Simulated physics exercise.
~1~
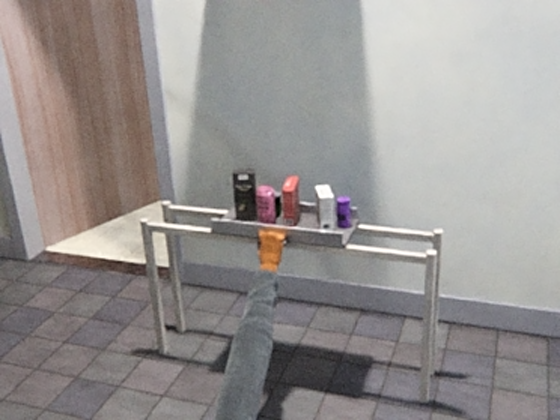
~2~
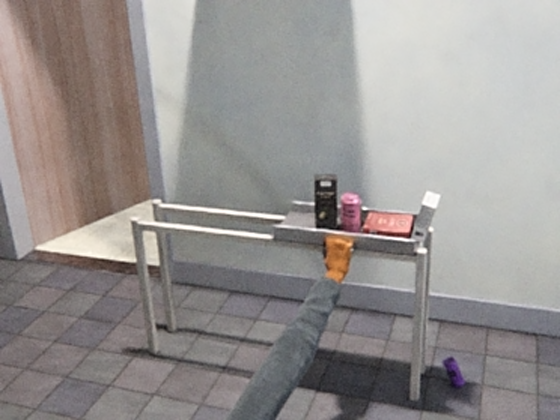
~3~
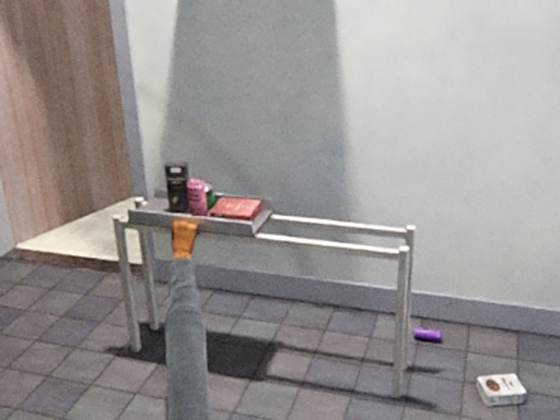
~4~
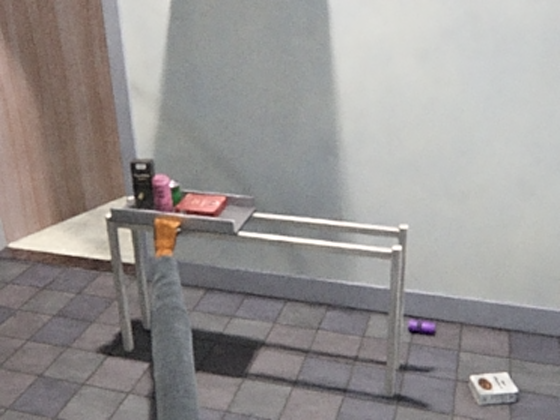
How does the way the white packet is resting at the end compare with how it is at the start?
At the start the white packet stands upright on the tray, and at the end it lies on its side on the floor.
We see an orange-gripped arm slide a tray of small packets and cans right along a metal frame, where the purple shaker and white packet fall off, then left, ending with both on the floor and the red packet lying flat on the tray.
